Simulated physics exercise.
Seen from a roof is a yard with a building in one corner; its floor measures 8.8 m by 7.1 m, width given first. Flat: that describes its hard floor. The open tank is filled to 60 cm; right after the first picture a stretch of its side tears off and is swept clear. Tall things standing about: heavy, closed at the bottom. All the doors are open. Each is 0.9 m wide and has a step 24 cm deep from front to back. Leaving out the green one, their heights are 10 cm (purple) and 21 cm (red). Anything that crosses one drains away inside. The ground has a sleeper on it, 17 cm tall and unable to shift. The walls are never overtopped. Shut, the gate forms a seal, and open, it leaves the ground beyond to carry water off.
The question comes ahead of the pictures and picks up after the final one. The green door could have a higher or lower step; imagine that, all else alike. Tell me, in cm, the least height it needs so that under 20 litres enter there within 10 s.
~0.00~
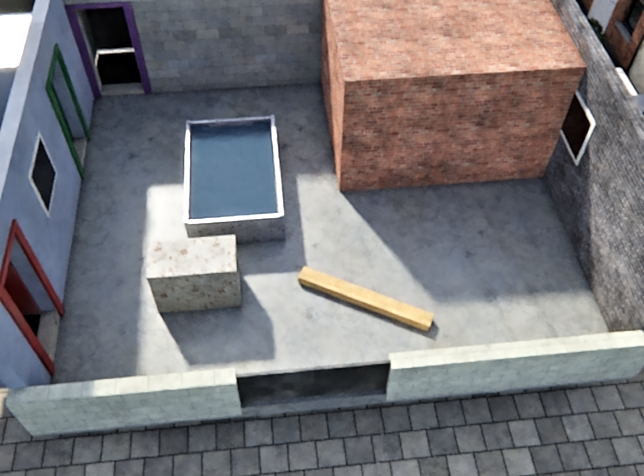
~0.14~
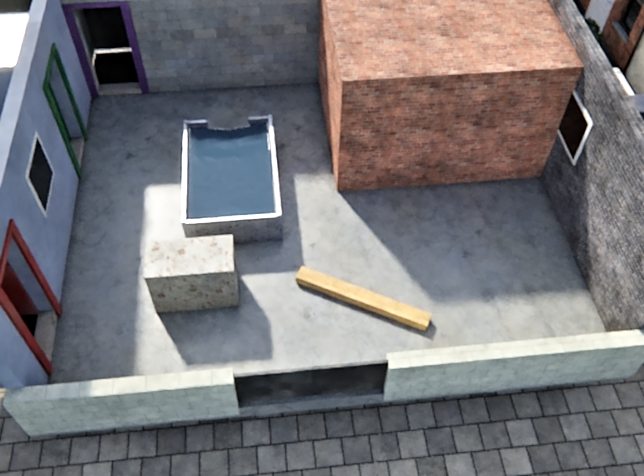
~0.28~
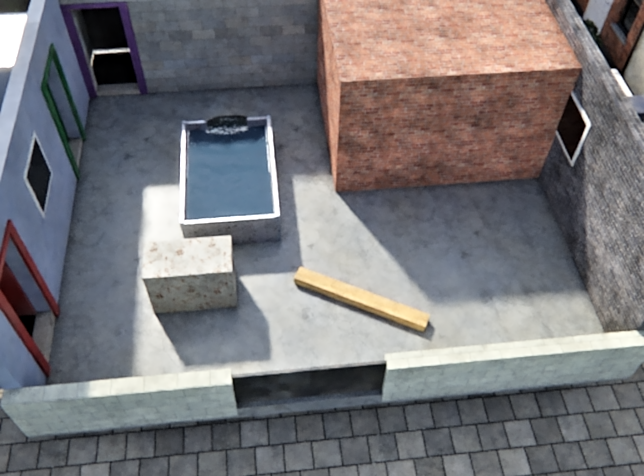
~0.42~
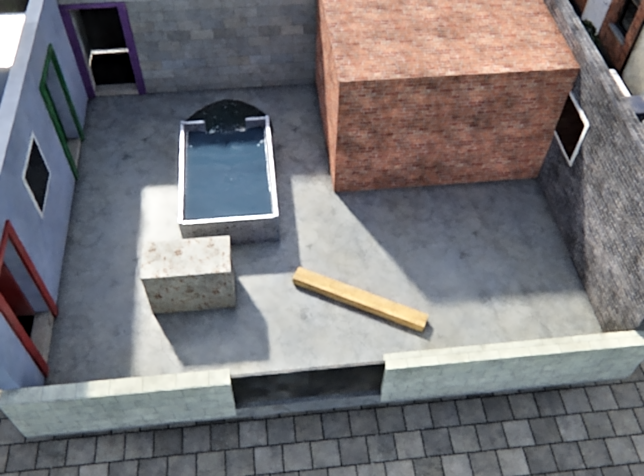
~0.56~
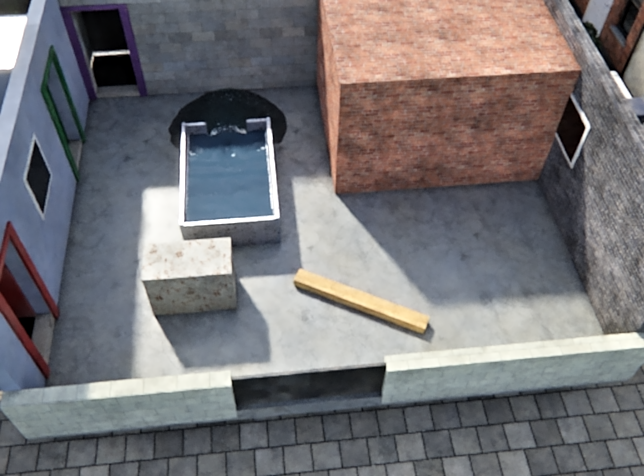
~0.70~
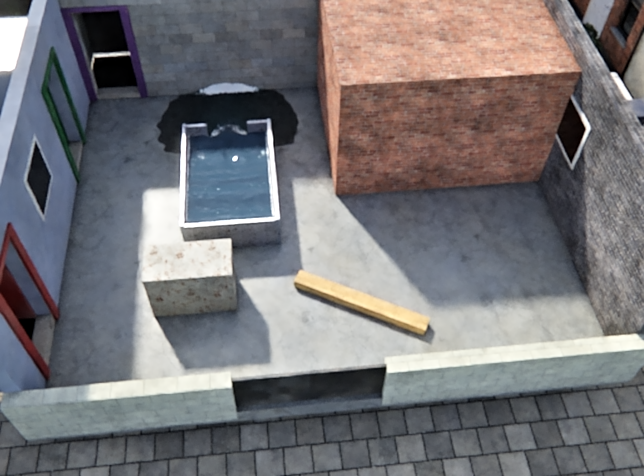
Around 5.5 cm at the least.
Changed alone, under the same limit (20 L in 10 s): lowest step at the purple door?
I'd raise purple to close to 13.0 cm.
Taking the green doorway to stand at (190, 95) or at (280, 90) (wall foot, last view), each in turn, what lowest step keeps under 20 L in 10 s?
First place around 22 cm, second around 18 cm.
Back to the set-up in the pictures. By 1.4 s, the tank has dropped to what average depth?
The mean depth is roughly 45 cm.
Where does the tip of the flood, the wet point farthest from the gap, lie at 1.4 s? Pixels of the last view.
Lab note: Front tip approx. at (117, 100).
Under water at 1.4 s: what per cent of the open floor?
Close to 10 per cent of it is wet.
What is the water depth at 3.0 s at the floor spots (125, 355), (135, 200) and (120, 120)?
First spot about 0 cm, second about 0 cm, third about 9 cm.
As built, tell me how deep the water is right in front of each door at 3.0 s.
Depths, in cm - purple: 14, red: 0, green: 9.
After 1.4 s water covers 10 % of the floor, deepest (36 cm) near (230, 146); it has not reached the green door.
After 3.0 s water covers 25 % of the floor, deepest (29 cm) near (311, 89); 9 cm at the green door, 0 litres in over its 11 cm step.
After 10.0 s water covers 85 % of the floor, deepest (10 cm) near (98, 107); 6 cm at the green door, 0 litres in over its 11 cm step.
At the green door as built, the water arrived by 2.4 s and peaked near 10 cm at 3.8 s.
With a step of 4 cm, 36 litres would have come in within the 10 s; with 6 cm, 14 litres. So under 20 litres takes about 5.5 cm.
